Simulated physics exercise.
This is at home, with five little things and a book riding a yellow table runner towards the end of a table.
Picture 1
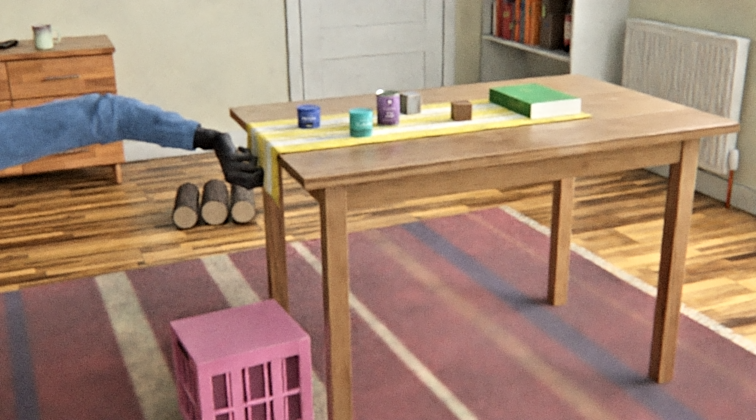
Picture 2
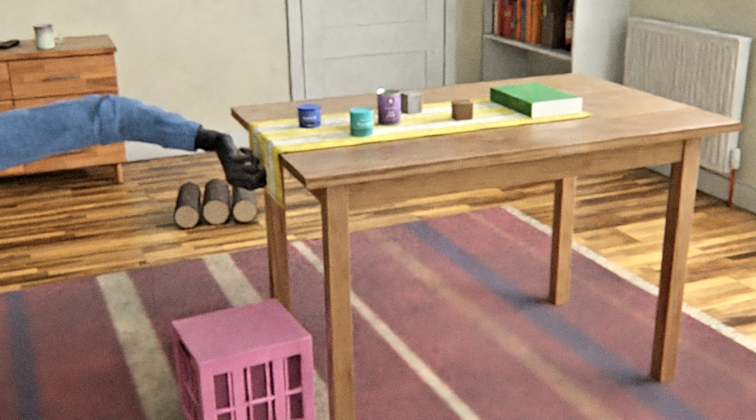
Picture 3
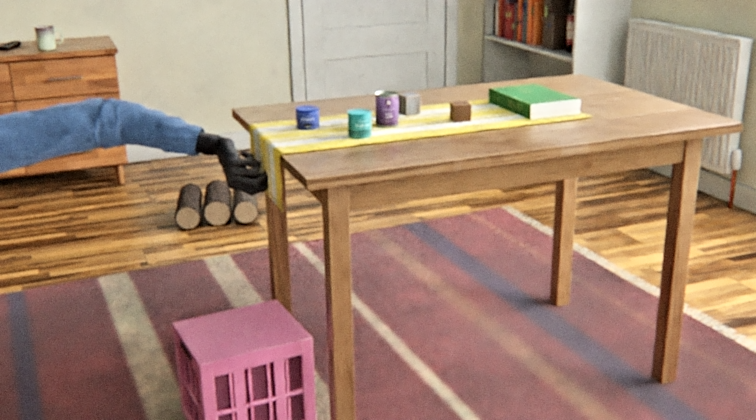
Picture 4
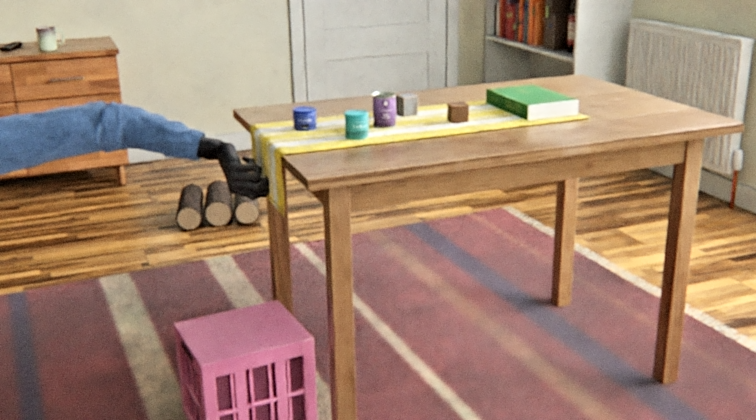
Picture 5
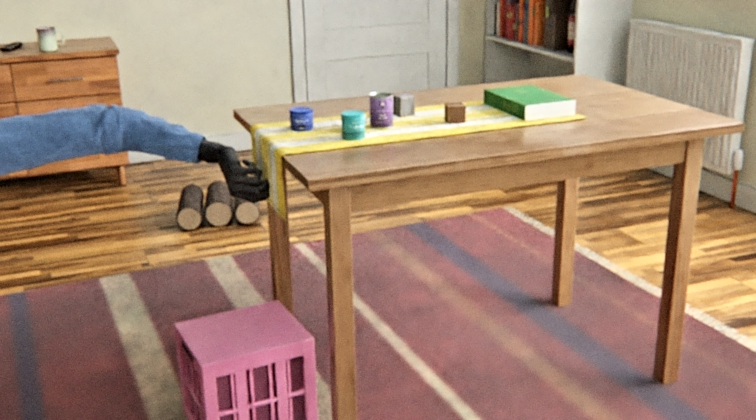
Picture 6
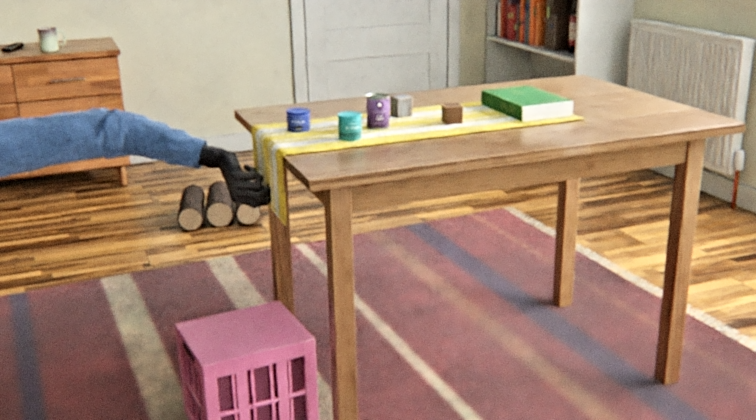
A gloved hand slowly pulling a yellow runner over a wooden table's left end, small pots, cubes and green book shifting left.
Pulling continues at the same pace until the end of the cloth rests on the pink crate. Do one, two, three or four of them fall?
My guess is it ends up with three missing from the top.
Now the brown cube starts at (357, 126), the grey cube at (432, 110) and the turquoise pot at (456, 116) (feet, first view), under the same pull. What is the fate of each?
As for the brown cube, it goes off; the grey cube stays aboard; the turquoise pot stays aboard.
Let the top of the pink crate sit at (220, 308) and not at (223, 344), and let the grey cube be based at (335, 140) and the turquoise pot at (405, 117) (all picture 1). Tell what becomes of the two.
In the end the grey cube is no longer on top and the turquoise pot is still on top.
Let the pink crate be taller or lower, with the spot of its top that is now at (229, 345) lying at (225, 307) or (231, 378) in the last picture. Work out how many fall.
Over the edge: 2, then 4.
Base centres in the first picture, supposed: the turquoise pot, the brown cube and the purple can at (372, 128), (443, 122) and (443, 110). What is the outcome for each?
Outcome: Turquoise pot falls away, brown cube stays aboard, purple can stays aboard.
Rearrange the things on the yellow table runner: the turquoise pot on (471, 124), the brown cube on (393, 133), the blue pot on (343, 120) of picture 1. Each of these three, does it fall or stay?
Here's how it goes: The turquoise pot makes it through, the brown cube ends up down, and the blue pot ends up down.
A little later, hem near (272, 281); blue pot and turquoise pot gone.
Next, hem on the crate; blue pot, turquoise pot and purple can gone.
When it is over, hem on the crate; blue pot, turquoise pot and purple can gone. Over the edge go three.
